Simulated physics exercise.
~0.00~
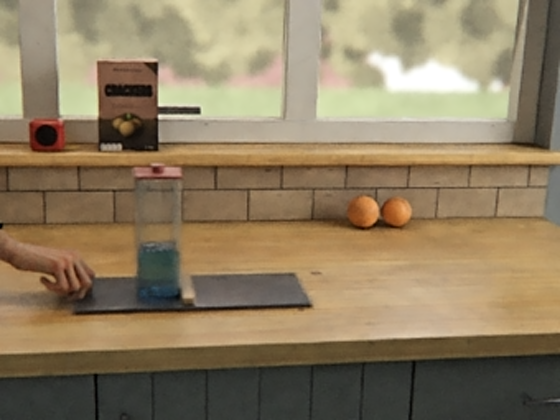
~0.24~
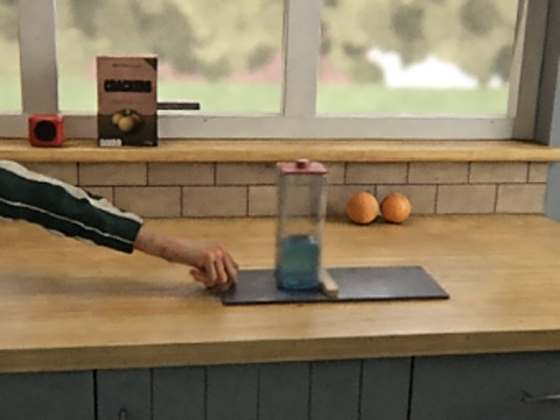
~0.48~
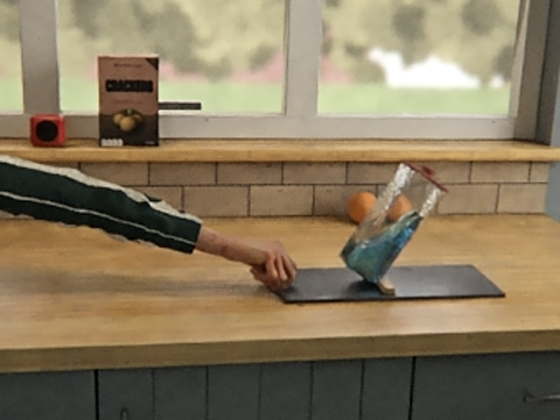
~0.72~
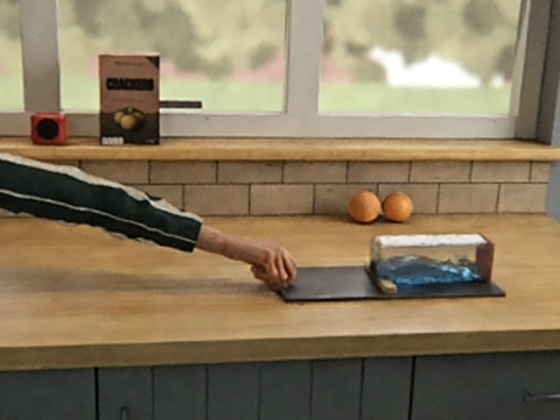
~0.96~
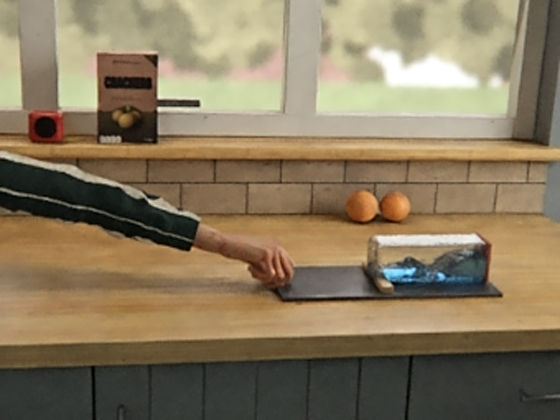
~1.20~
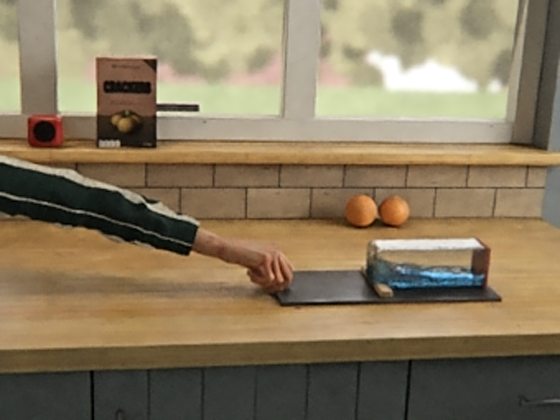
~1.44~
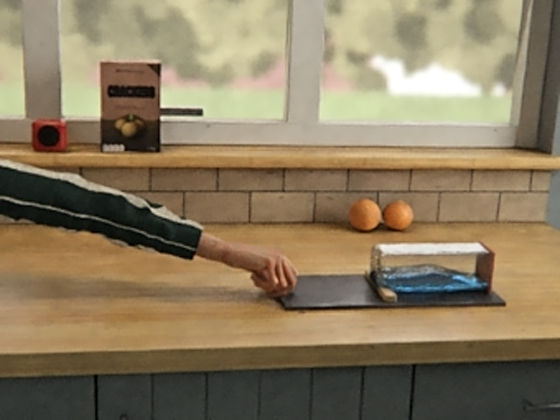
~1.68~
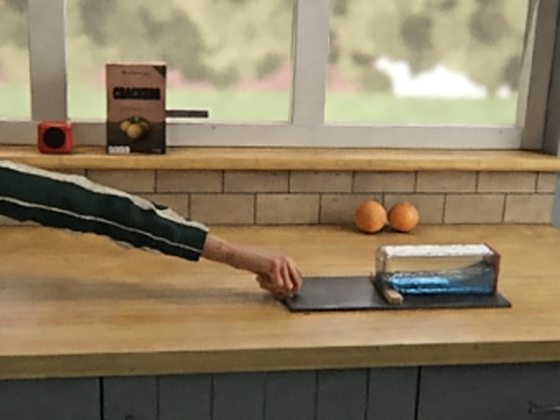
Kitchen worktop by a window, a hand sliding a dark board rightward, its square water bottle toppling right onto its side.
